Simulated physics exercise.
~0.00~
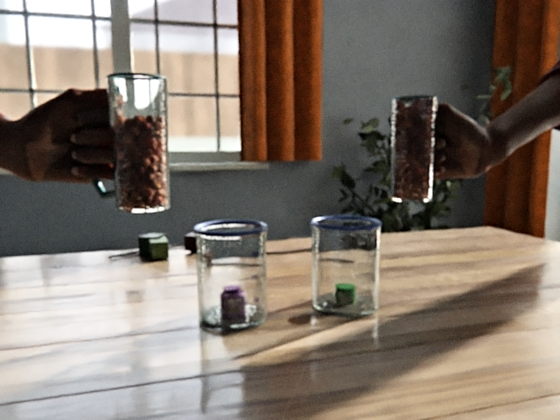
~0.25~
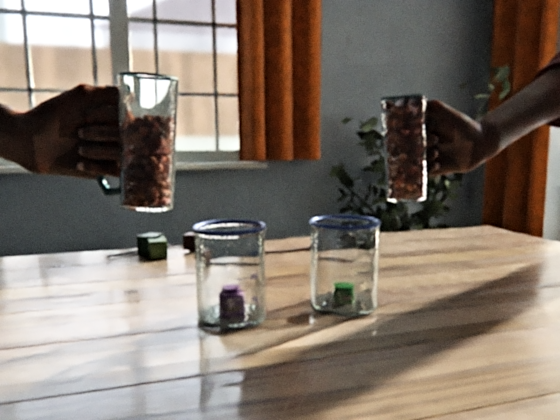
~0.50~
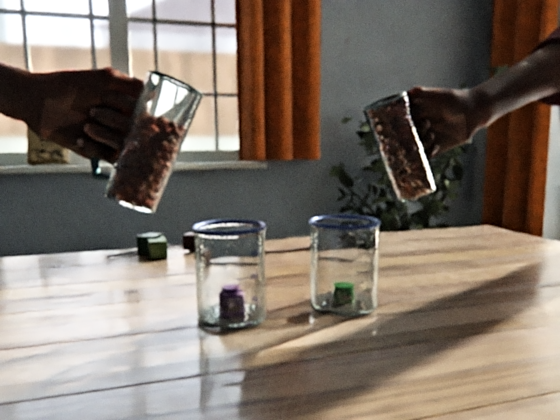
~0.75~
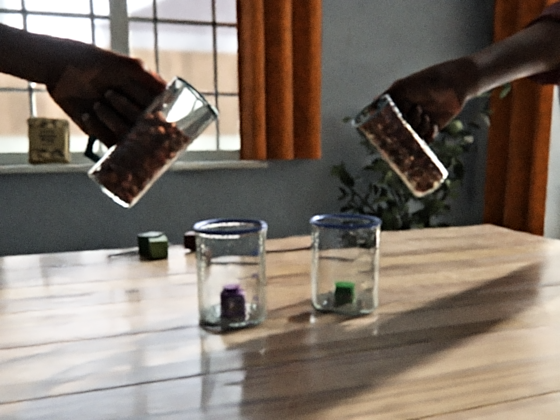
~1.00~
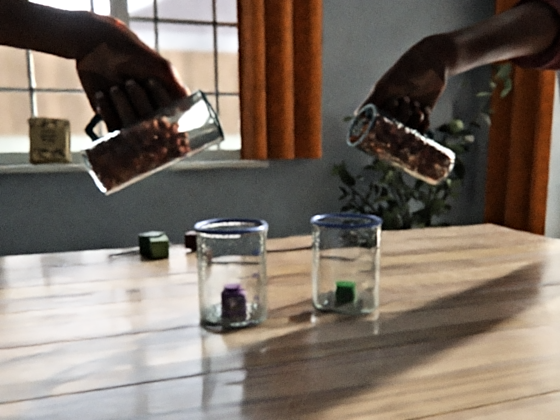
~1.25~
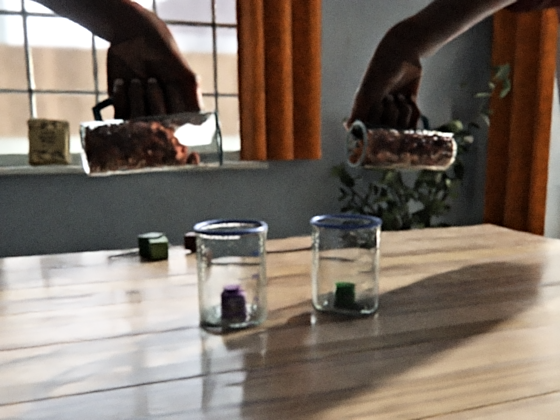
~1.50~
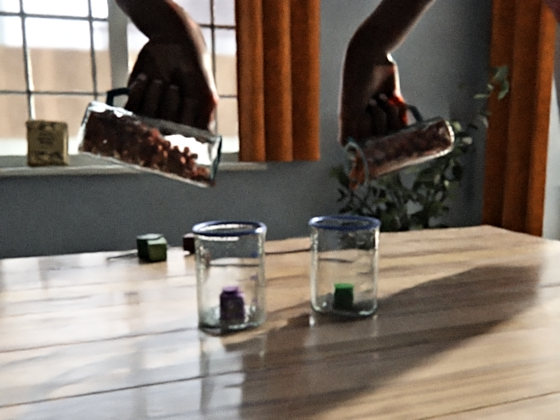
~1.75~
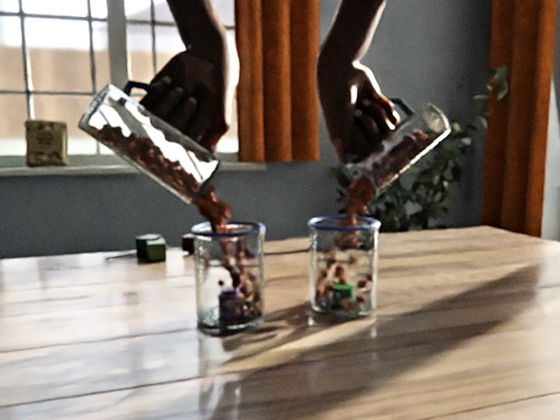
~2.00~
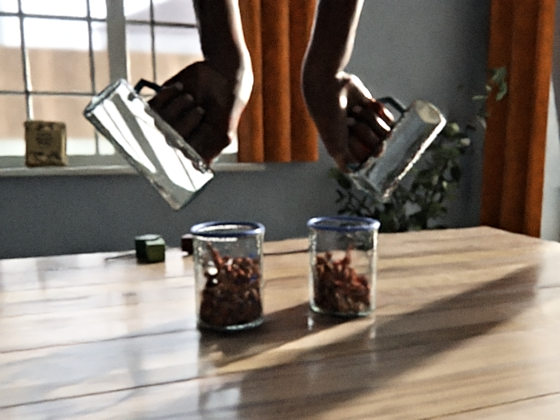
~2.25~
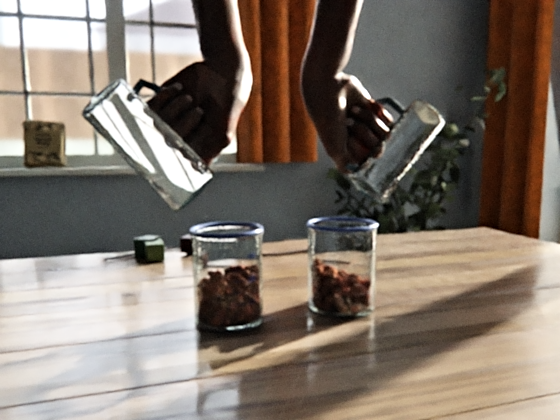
Two hands tilted clear cups of small reddish-brown pieces over two glasses on a wooden table, one holding a small purple object and the other a green one, then poured everything in, leaving both glasses about half full and the objects hidden.
